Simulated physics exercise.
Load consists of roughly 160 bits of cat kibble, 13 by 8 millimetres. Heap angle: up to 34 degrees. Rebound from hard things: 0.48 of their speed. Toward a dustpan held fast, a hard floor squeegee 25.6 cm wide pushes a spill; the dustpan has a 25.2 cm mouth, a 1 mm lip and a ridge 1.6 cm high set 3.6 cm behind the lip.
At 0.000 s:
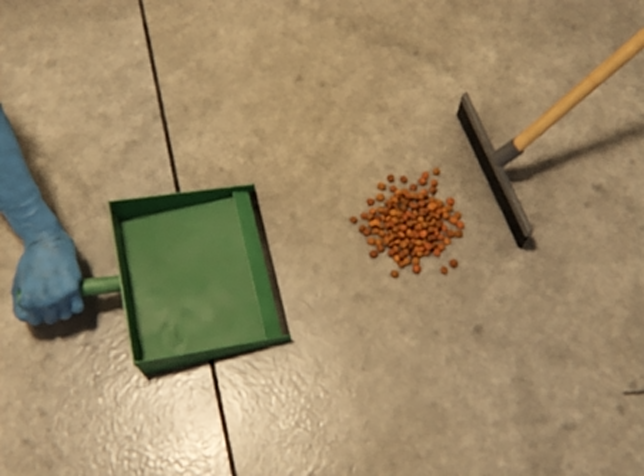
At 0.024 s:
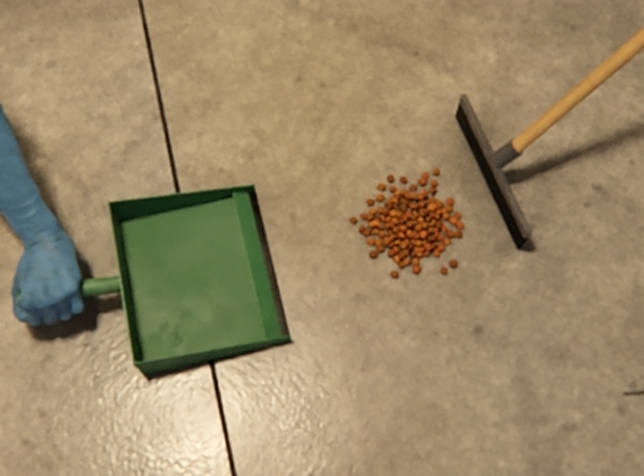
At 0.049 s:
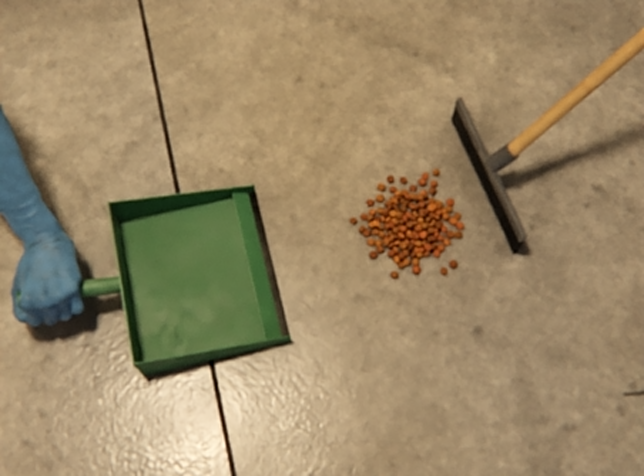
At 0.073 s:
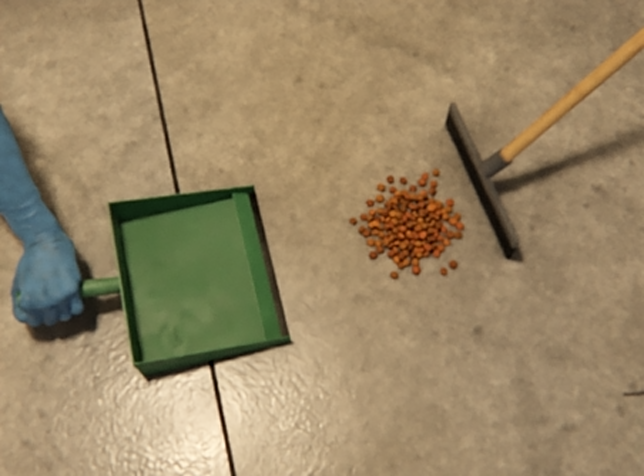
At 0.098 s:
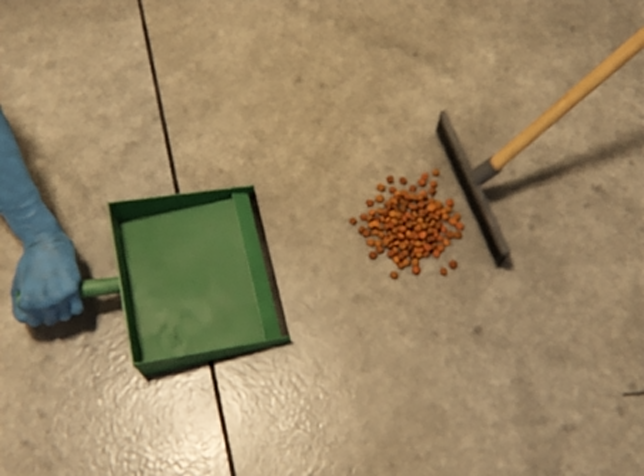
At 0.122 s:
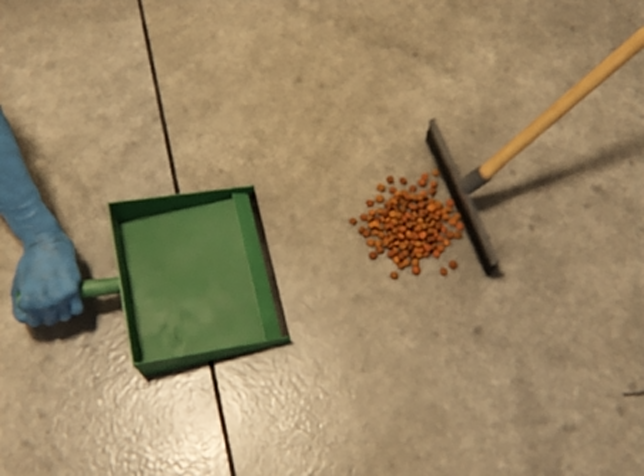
The clip opens on a blue-gloved hand holding a green dustpan still at the left of a gray floor, with a small heap of brown kibble lying between it and a wooden-handled squeegee. The squeegee slides left and slightly downward, slowly at first, until its blade reaches the heap's right edge.
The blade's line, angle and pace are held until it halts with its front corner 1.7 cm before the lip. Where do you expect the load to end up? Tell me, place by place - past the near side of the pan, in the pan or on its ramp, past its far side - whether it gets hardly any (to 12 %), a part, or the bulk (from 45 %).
Near side gets a part. Pan gets a part. Far side gets hardly any.
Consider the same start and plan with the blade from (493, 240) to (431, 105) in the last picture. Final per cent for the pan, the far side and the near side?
Pan 25; far 0; near 0.
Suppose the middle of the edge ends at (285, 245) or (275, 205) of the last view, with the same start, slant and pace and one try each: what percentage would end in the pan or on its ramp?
I'd expect about 45 percent, then about 35 percent.
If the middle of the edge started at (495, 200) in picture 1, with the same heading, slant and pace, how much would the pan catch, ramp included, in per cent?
Something close to 30 percent.
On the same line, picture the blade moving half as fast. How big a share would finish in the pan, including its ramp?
It would be around 25 per cent.
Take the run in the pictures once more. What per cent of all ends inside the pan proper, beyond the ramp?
Close to 5 per cent.
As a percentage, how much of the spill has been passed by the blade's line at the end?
My guess is close to 10 per cent.
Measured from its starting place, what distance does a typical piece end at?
24 cm or so.
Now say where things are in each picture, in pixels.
In the first picture, blade from (528, 232) to (464, 99), moved 0.0 cm, 0 of the pieces shifted so far; middle of the pieces at (414, 222); pan at (189, 281).
In the second picture, blade from (527, 234) to (463, 100), moved 0.3 cm, 0 of the pieces shifted so far; middle of the pieces at (414, 223).
In the third picture, blade from (522, 238) to (459, 103), moved 1.2 cm, 0 of the pieces shifted so far; middle of the pieces at (414, 223).
In the fourth picture, blade from (515, 244) to (452, 109), moved 2.6 cm, 0 of the pieces shifted so far; middle of the pieces at (414, 223).
In the fifth picture, blade from (505, 252) to (443, 116), moved 4.7 cm, 0 of the pieces shifted so far; middle of the pieces at (413, 223).
In the sixth picture, blade from (494, 262) to (432, 124), moved 7.0 cm, 0 of the pieces shifted so far; middle of the pieces at (413, 224); pan at (189, 283). The blade's pace is about 0.98 m/s, heading 26 degrees towards the viewer's side.
After 0.29 s, middle of the blade 16 cm from the lip; 0 % over the lip, far side 0 %, near side 0 %.
Then, at 0.40 s, middle of the blade 6 cm from the lip; 0 % over the lip, far side 0 %, near side 10 %.
After 0.64 s, middle of the blade 3 cm from the lip; 30 % over the lip, far side 0 %, near side 20 %.
At rest (1.1 s), near side 20 %, pan 30 %, far side 0 %, in front of the lip or behind the blade 50 %.
